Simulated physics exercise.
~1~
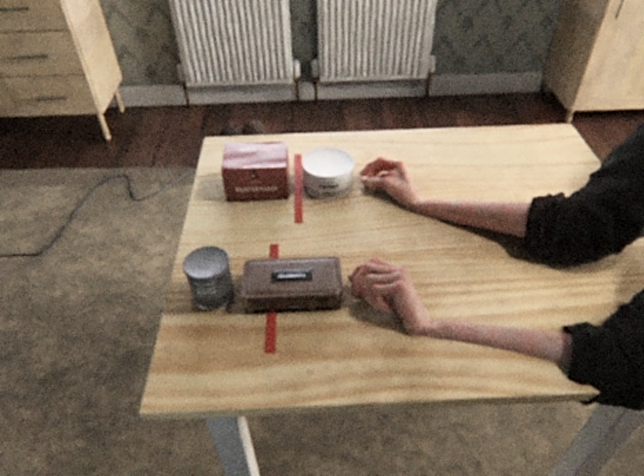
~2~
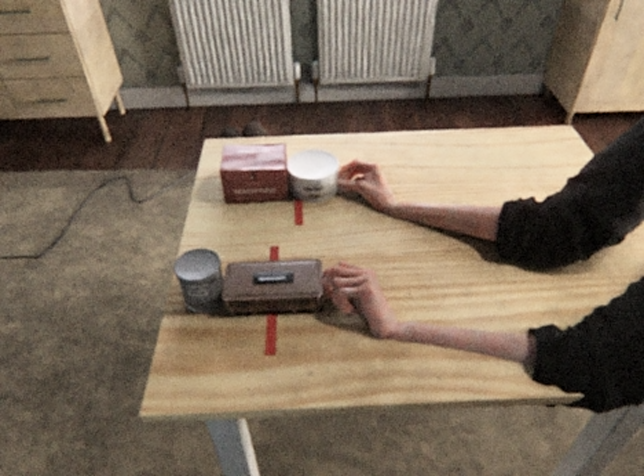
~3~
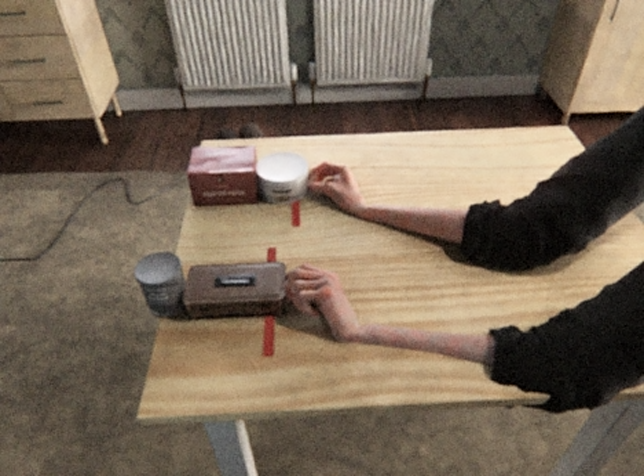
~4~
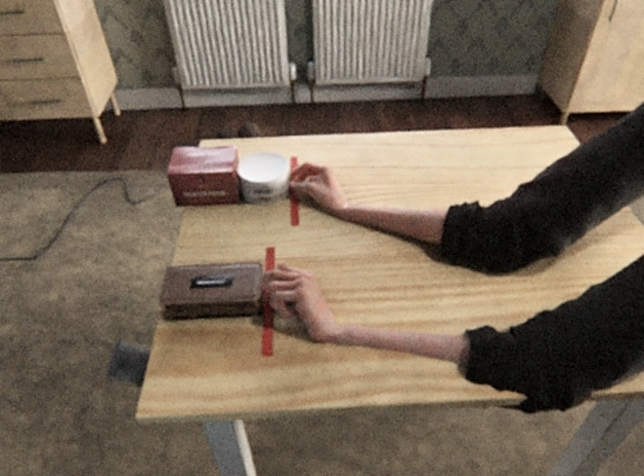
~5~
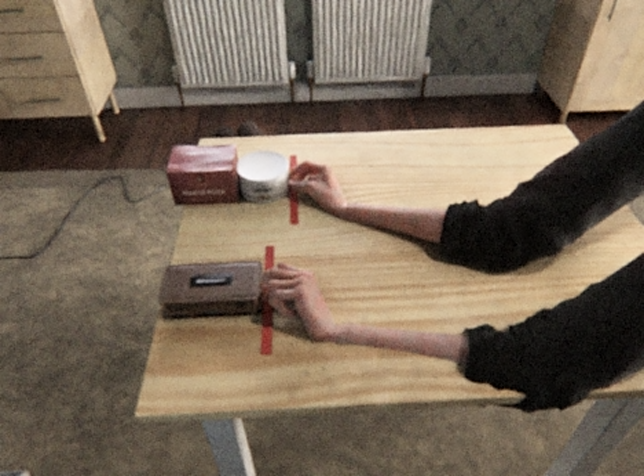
At a wooden table's edge, two hands pushing a case and tub left, a grey pot toppling off, a red box staying on.
